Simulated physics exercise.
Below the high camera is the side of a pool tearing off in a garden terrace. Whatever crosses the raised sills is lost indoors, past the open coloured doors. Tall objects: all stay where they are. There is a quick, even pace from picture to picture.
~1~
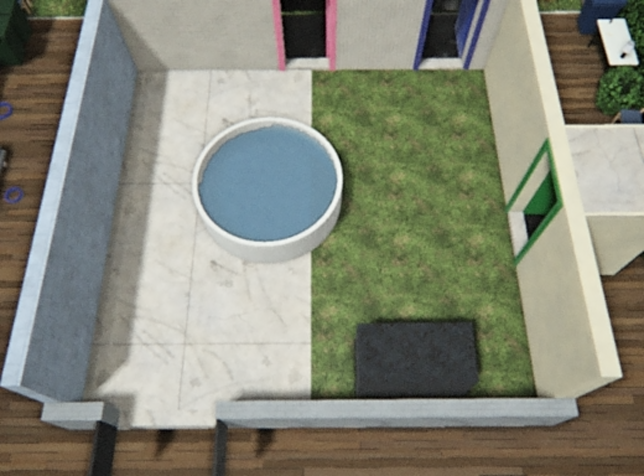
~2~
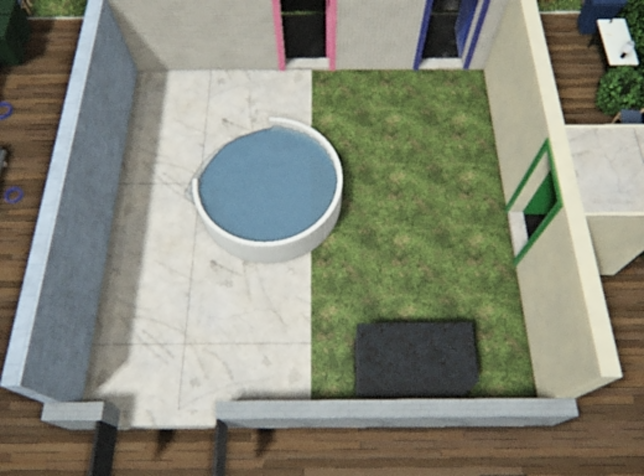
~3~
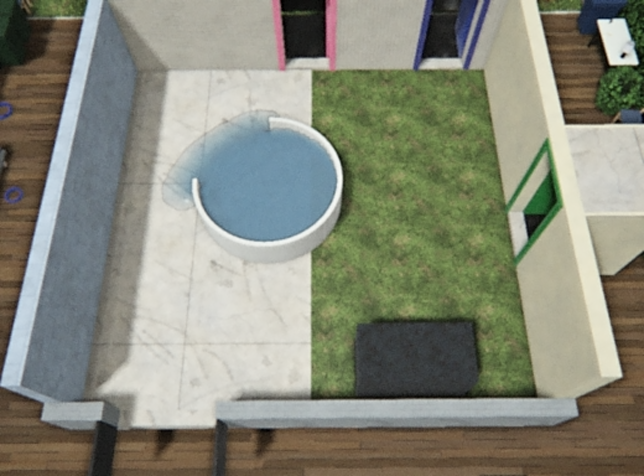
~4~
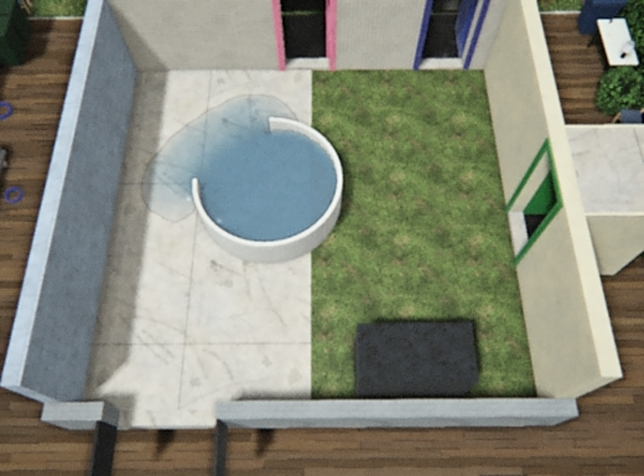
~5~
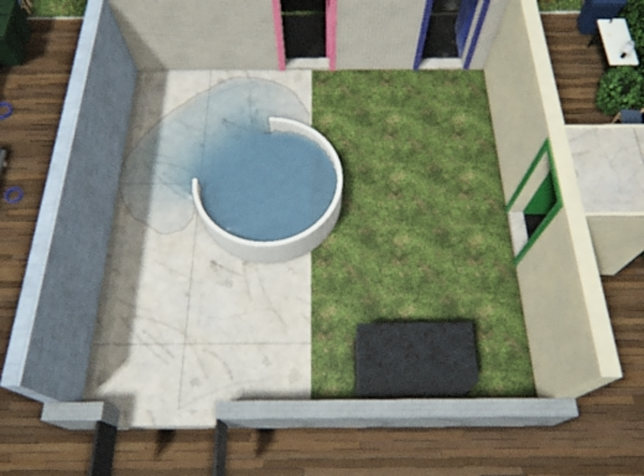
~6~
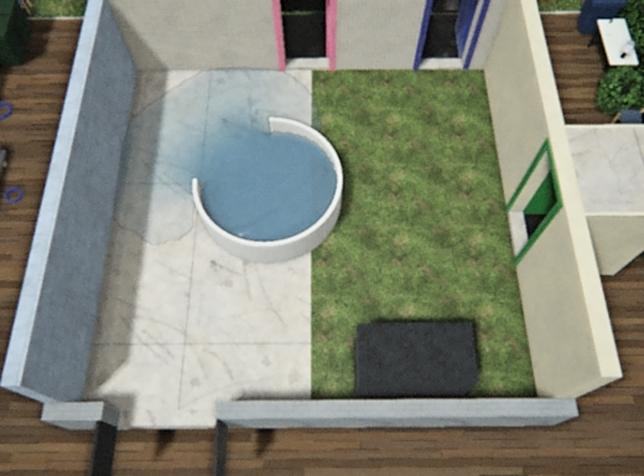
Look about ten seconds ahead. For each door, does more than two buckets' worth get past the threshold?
Door by door: The green door - no; the blue door - yes; the pink door - yes.
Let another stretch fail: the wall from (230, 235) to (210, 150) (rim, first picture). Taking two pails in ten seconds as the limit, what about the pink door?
Door pink: It stays beneath the limit.
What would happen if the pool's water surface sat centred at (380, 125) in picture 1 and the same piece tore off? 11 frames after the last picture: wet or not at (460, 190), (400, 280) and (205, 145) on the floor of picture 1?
So, in the order given, I'd say unaffected, unaffected, soaked through.
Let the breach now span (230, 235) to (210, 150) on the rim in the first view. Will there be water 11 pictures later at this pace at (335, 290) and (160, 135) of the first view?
As listed: Unflooded, submerged.
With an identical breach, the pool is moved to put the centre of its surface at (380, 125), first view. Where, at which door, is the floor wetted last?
That would be the green one, I think.
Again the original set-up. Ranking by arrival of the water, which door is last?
That's the door marked green.
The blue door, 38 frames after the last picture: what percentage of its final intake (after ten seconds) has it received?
My estimate is close to 10 per cent.
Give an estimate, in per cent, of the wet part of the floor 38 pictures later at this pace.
I'd guess some 75 per cent.
A moment on, water covers 20 % of the floor; the green door not reached, the blue door not reached, the pink door under two buckets in.
Next, water covers 25 % of the floor; the green door not reached, the blue door not reached, the pink door under two buckets in.
Then, water covers 40 % of the floor; the green door not reached, the blue door not reached, the pink door under two buckets in.
Later, water covers 75 % of the floor; the green door not reached, the blue door under two buckets in, the pink door over two buckets in.
In the end, water covers 95 % of the floor; the green door wet at the sill, nothing in, the blue door over two buckets in, the pink door over two buckets in.
